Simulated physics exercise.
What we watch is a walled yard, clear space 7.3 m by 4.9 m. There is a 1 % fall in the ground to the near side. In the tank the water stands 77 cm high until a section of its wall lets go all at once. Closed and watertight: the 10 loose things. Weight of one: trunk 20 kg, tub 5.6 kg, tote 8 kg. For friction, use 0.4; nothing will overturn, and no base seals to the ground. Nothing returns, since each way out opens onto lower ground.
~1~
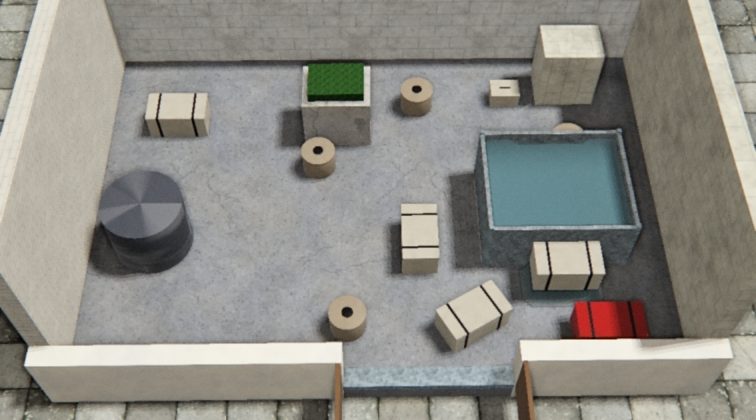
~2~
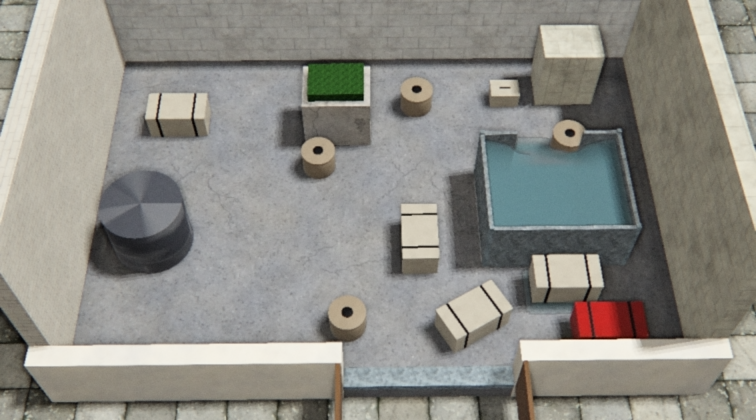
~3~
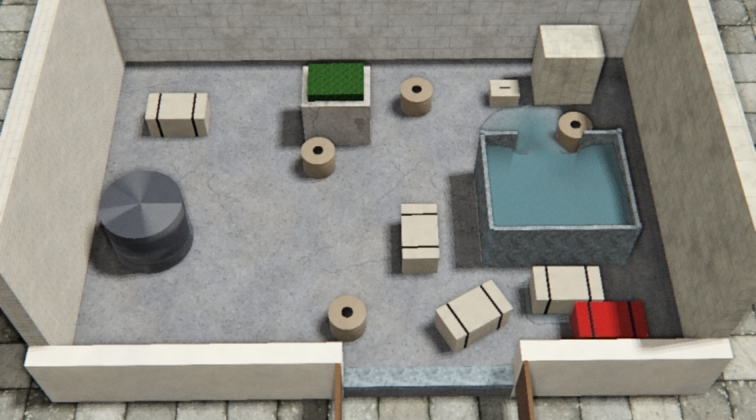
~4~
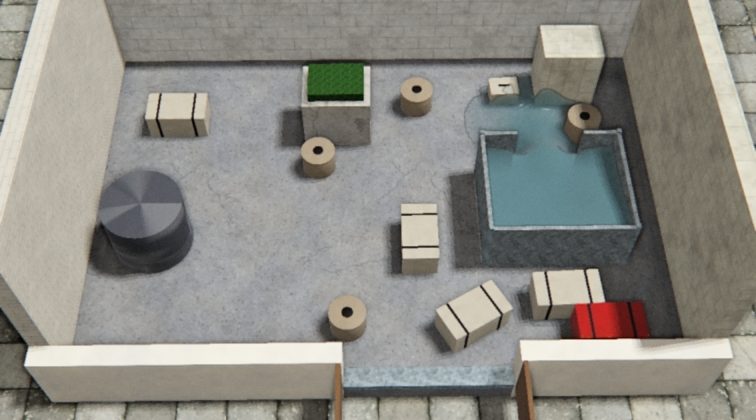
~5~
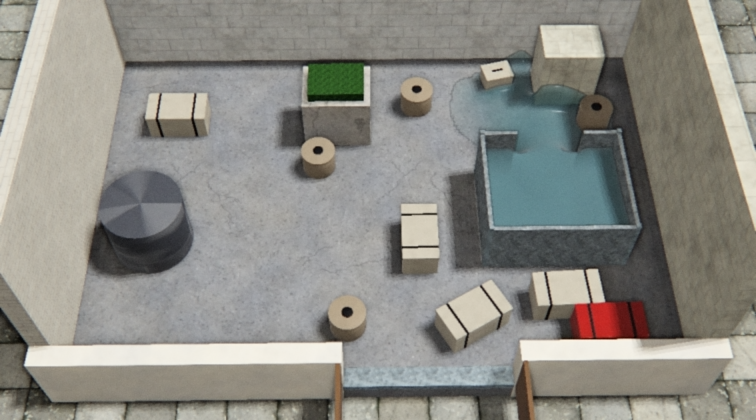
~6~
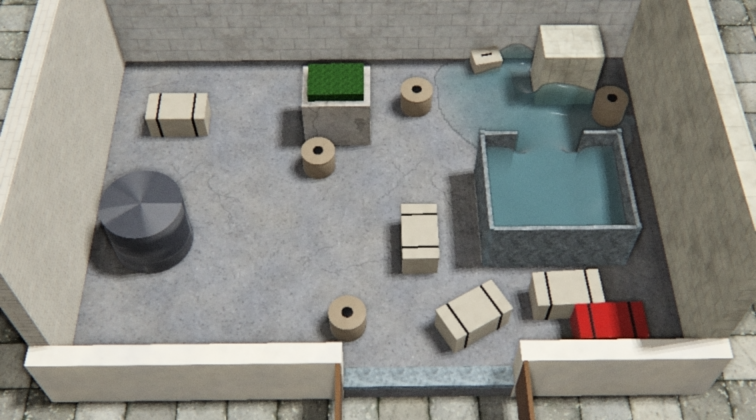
To begin with, a walled yard holds strapped crates, spools, a dark drum and a full pool at the right. Water pours through a gap in the pool's back wall and spreads across the floor, pushing a spool rightward and then a small box leftward, while the red trunk stays put.
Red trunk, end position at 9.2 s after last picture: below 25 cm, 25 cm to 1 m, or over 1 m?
Over 1 m.
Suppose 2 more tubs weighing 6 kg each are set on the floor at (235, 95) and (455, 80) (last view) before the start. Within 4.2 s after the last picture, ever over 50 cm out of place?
Order kept: Exceeds it, exceeds it.
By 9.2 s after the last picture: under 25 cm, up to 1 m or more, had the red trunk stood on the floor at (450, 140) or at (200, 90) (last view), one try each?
I'd say it does not really move on the first try and it lands far off on the second.
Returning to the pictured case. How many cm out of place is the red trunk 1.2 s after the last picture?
I'd guess some 0 cm by then.
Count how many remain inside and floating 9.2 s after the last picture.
That would be 7 of them.
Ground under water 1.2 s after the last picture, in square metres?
Roughly 12 m2 of it is wet.
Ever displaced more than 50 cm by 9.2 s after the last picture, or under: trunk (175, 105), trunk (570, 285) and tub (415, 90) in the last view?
Taking them in order: Exceeded, fell shy and exceeded.
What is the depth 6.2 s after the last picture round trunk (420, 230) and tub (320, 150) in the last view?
Some 2 cm at the first, some 2 cm at the second.
Then, 1.2 s after the last picture the red trunk is near (612, 319), 0.0 m from its start, aground; 0 of 10 are out; 2 afloat.
Then, 3.8 s after the last picture the red trunk is near (581, 317), 0.4 m from its start, aground; 0 of 10 are out; 2 afloat.
Then, 6.2 s after the last picture the red trunk is near (448, 312), 1.9 m from its start, aground; 0 of 10 are out; 3 afloat.
Then, 9.2 s after the last picture the red trunk has gone out; 1 of 10 are out; 7 afloat.
